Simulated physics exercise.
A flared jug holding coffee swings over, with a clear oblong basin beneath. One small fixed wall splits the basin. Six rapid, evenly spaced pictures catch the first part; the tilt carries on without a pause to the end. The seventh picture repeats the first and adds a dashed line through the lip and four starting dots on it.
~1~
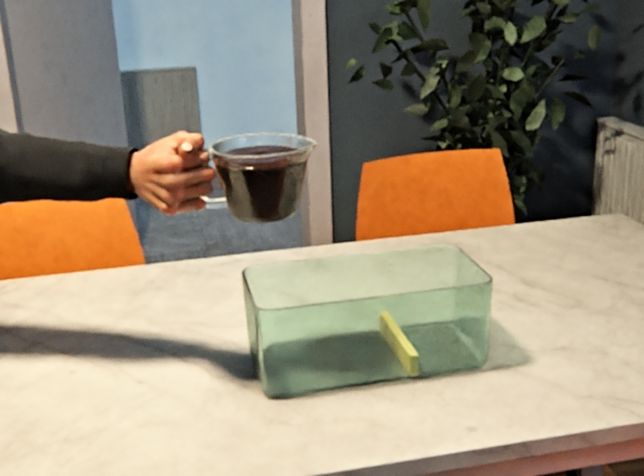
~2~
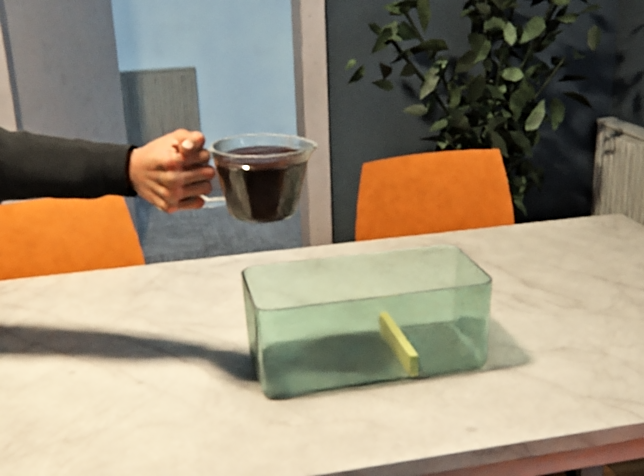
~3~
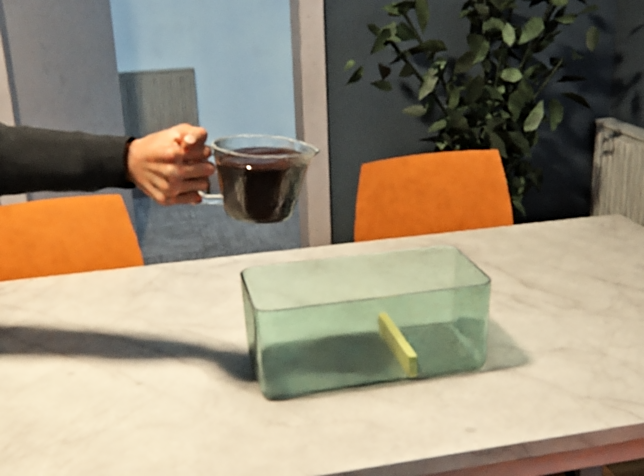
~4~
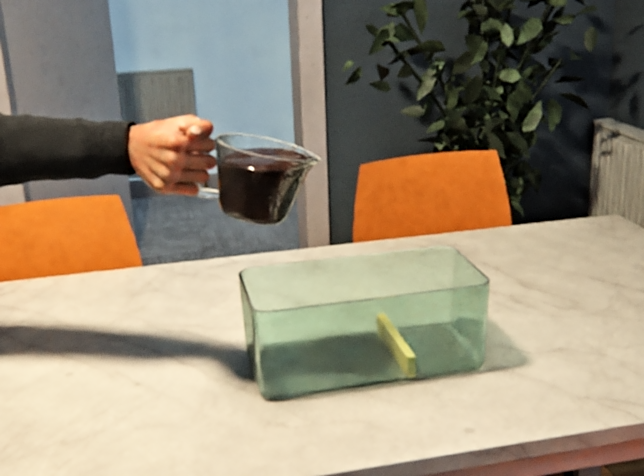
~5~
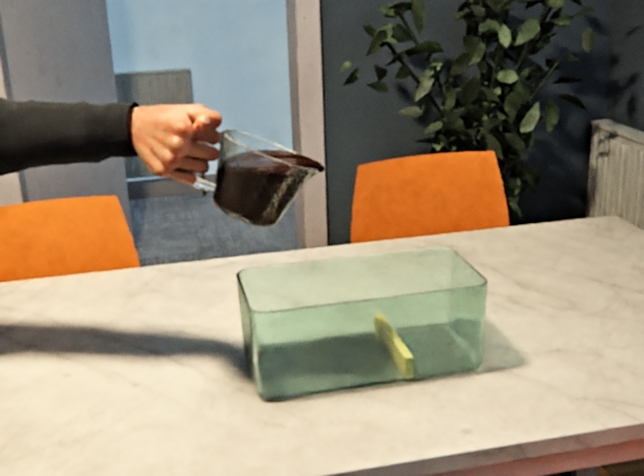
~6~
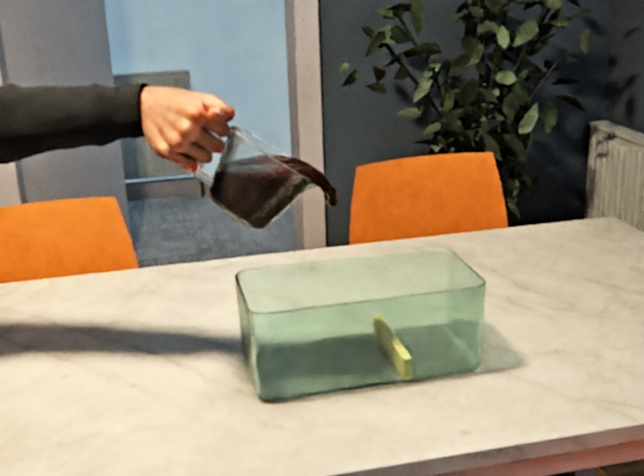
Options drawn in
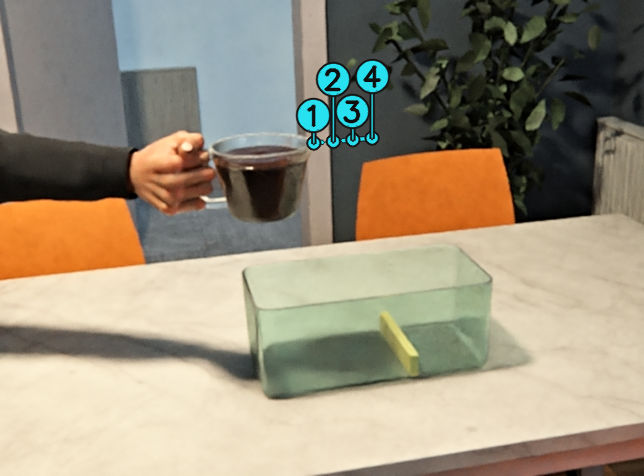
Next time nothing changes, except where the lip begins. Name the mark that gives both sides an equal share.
The answer is spot 3.
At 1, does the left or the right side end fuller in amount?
The left side.
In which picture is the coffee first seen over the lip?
In picture 5.
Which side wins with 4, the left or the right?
The right side.
In cyan, 1 at (313, 143); 2 at (333, 141); 3 at (352, 139); 4 at (372, 138).
If 1 is chosen, about 88 % ends left of the wall and 10 % right of it.
If 2 is chosen, about 72 % ends left of the wall and 26 % right of it.
If 3 is chosen, about 48 % ends left of the wall and 51 % right of it.
If 4 is chosen, about 33 % ends left of the wall and 66 % right of it.
